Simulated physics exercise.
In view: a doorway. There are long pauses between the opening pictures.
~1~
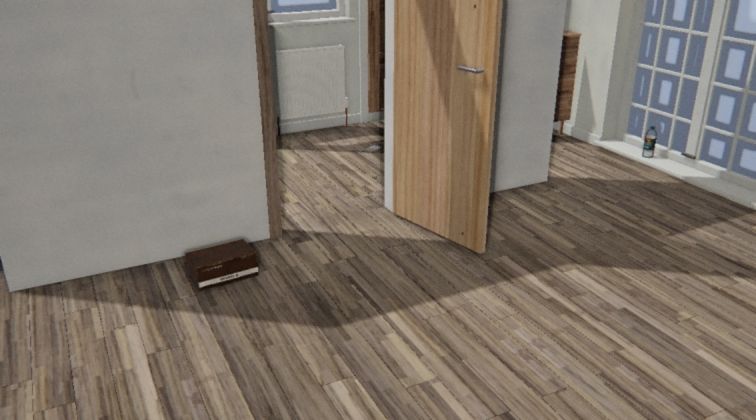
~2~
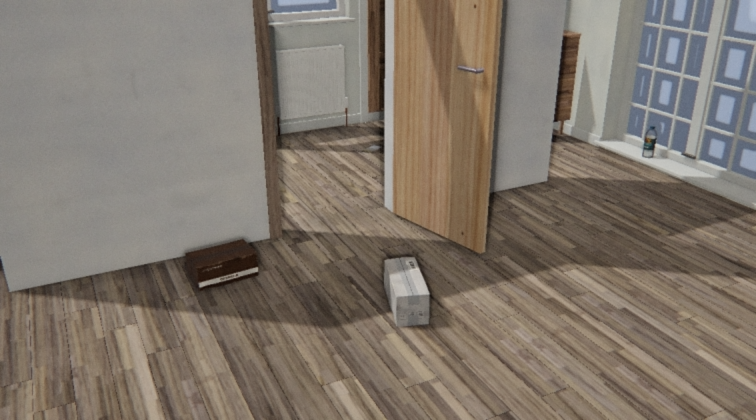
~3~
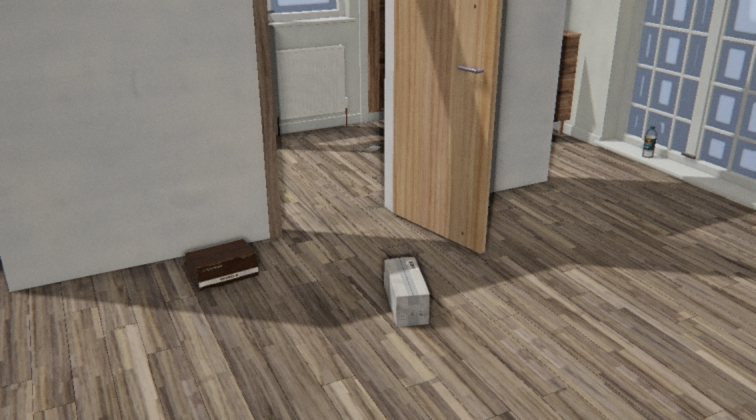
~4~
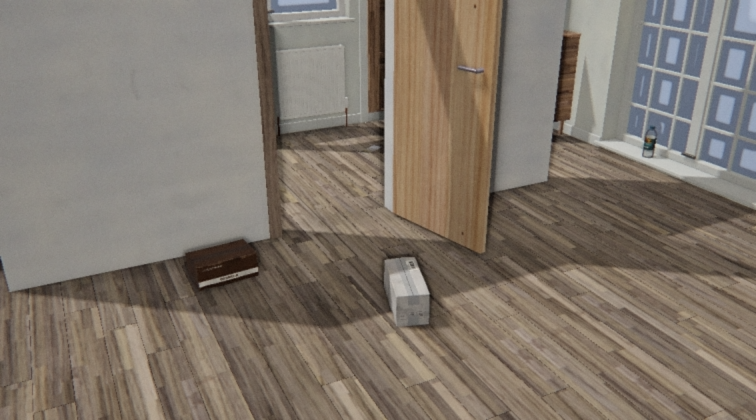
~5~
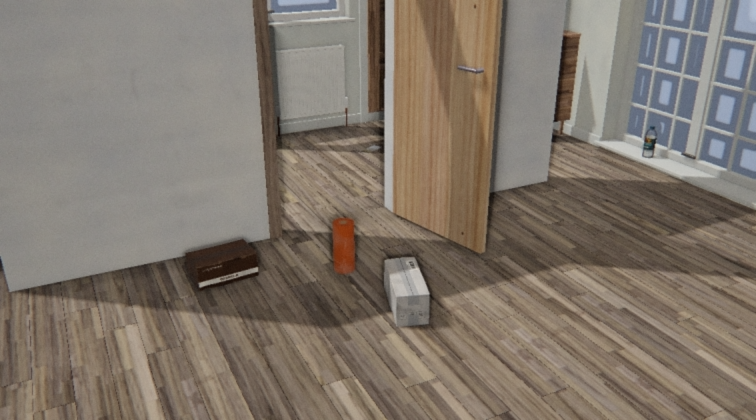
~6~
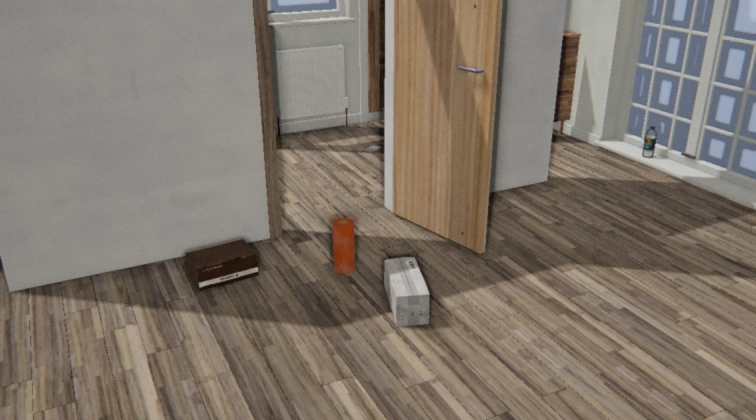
At first, a dark brown parcel sits on the wooden floor by the wall, left of a wide-open door. A white parcel then appears on the floor in front of the door, and later an orange roll appears upright between the two parcels, while everything else stays still.
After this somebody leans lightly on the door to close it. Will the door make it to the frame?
Here the door closes.
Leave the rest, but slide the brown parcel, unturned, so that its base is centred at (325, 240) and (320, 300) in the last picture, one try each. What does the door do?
First try: It jams; second try: It reaches the frame.
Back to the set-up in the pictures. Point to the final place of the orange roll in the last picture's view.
Near (326, 246).
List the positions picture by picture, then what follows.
Door wide open and still, in the first picture.
Door wide open and still; white parcel (406, 291); brown parcel (222, 264), in the second picture.
Door wide open and still; white parcel (406, 291); brown parcel (222, 264), in the third picture.
Door wide open and still; white parcel (406, 291); brown parcel (222, 264), in the fourth picture.
Door wide open and still; white parcel (406, 291); brown parcel (222, 264), in the fifth picture.
Door wide open and still; orange roll (344, 246); white parcel (406, 291), in the sixth picture.
Then, 1.10 s after the last picture, door 66° open.
Then, 1.60 s after the last picture, door 37° open; orange roll slid about its own width near (326, 245).
At rest, door 0° open; all 3 in place. Seen from the same camera at the end, orange roll near (326, 246).
